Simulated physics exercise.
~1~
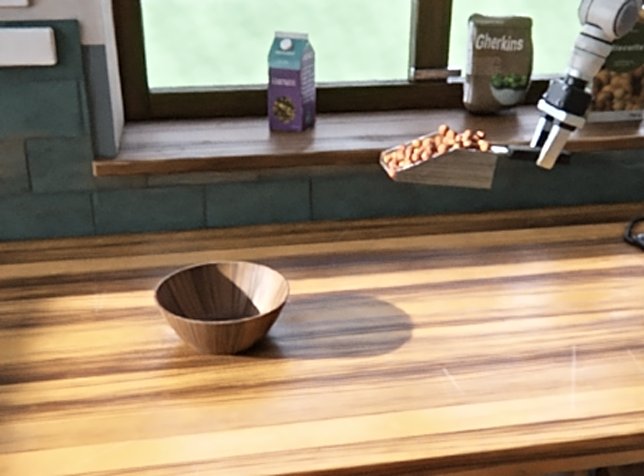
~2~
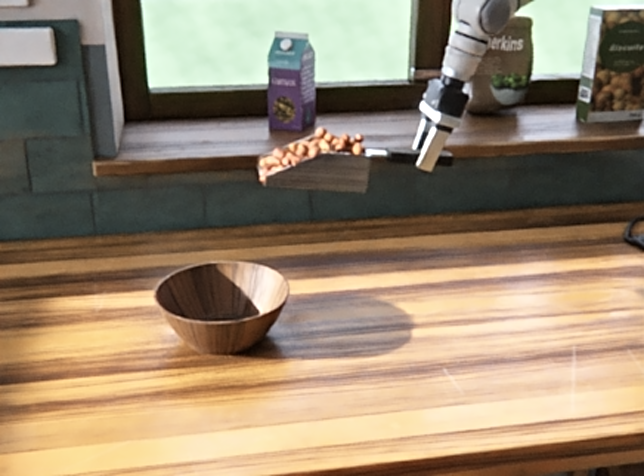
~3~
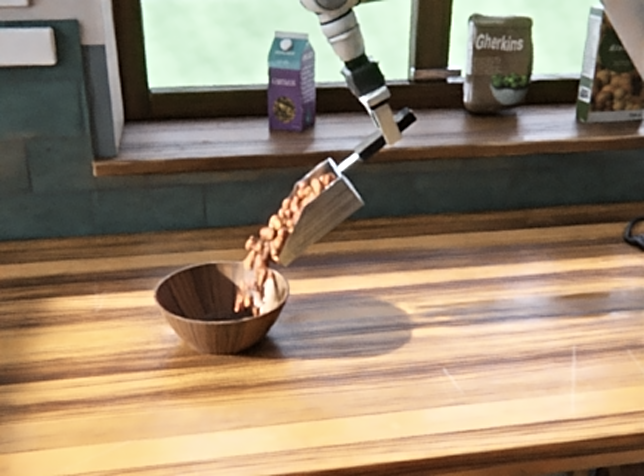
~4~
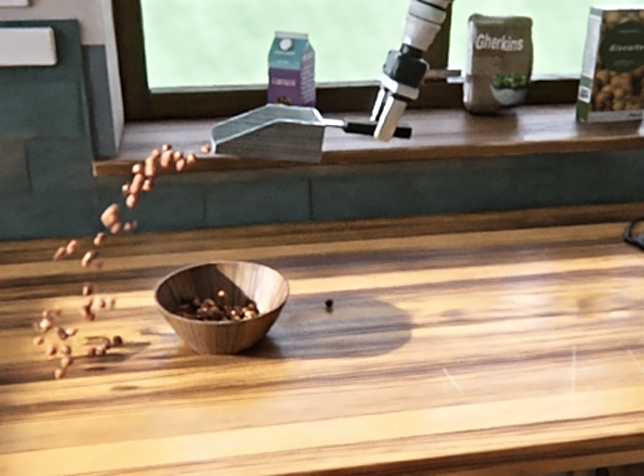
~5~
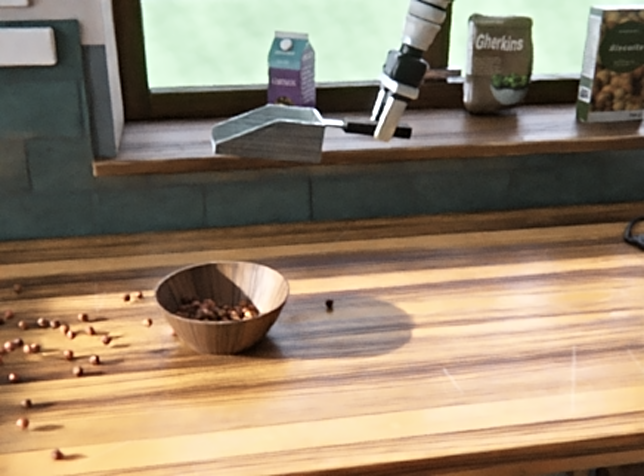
Robot arm carrying a scoop of hazelnuts left, tipping some into a wooden bowl, then flinging others left across the wooden counter.
